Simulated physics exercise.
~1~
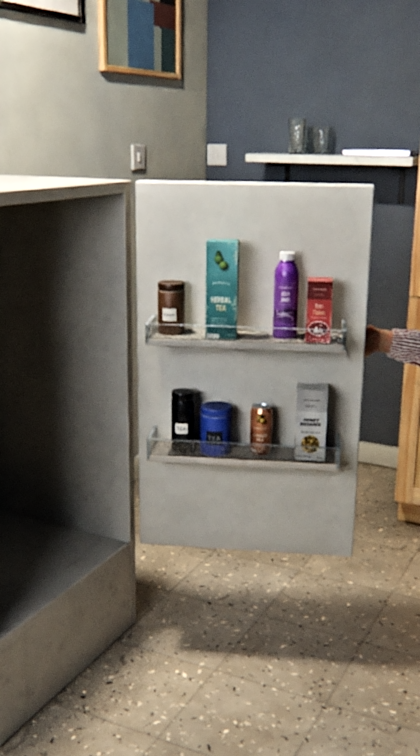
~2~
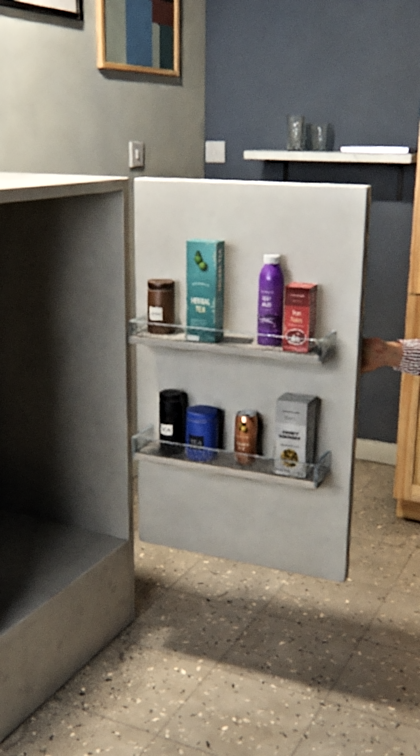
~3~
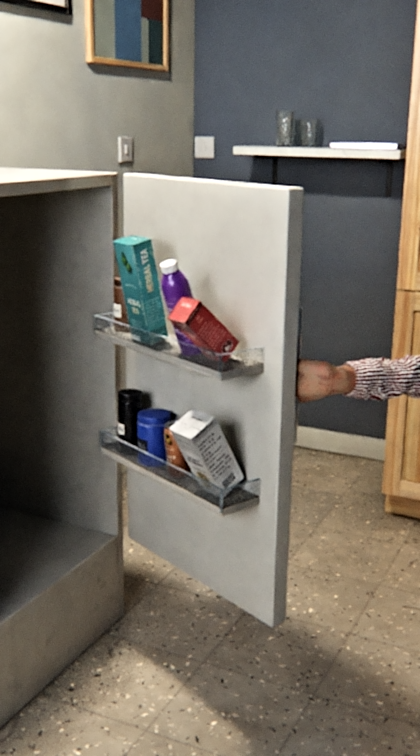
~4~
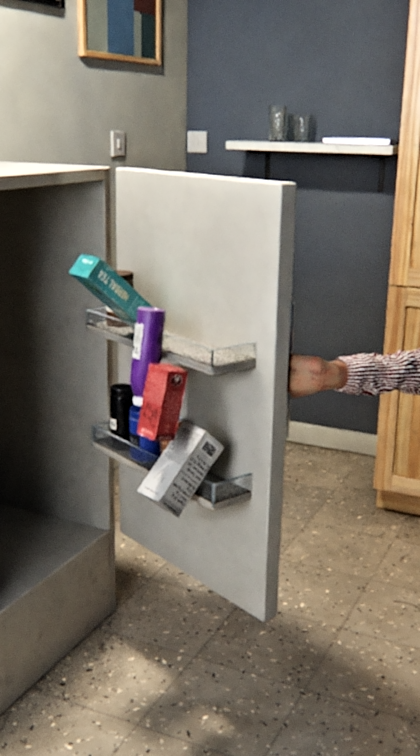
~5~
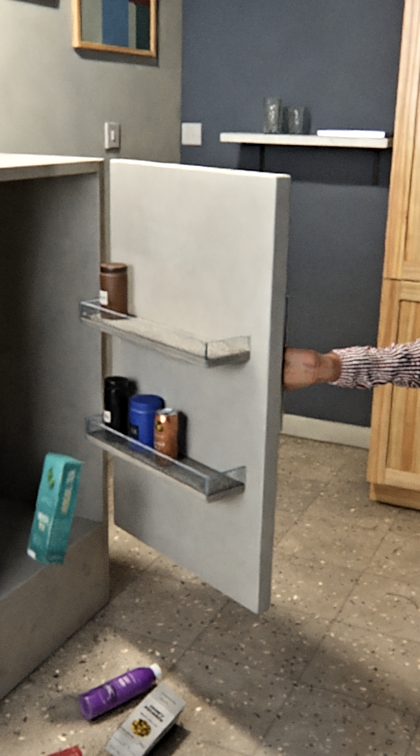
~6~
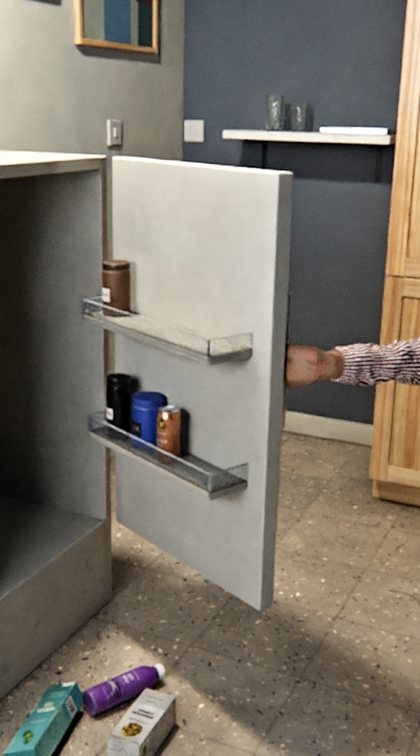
At first, a pale cooler door stands wide open, its two clear racks holding eight upright items, while a hand grips its outer edge at the right. The hand pushes the door partway toward the cabinet, and the turquoise carton, purple bottle, red carton and white carton start to lean. Then the door halts, and these four tip out of the racks and tumble downward. The purple bottle, white carton and red carton reach the speckled floor first, followed by the turquoise carton. At the end, the two jars, blue jar and orange can remain upright in the racks, with the hand still at the door.
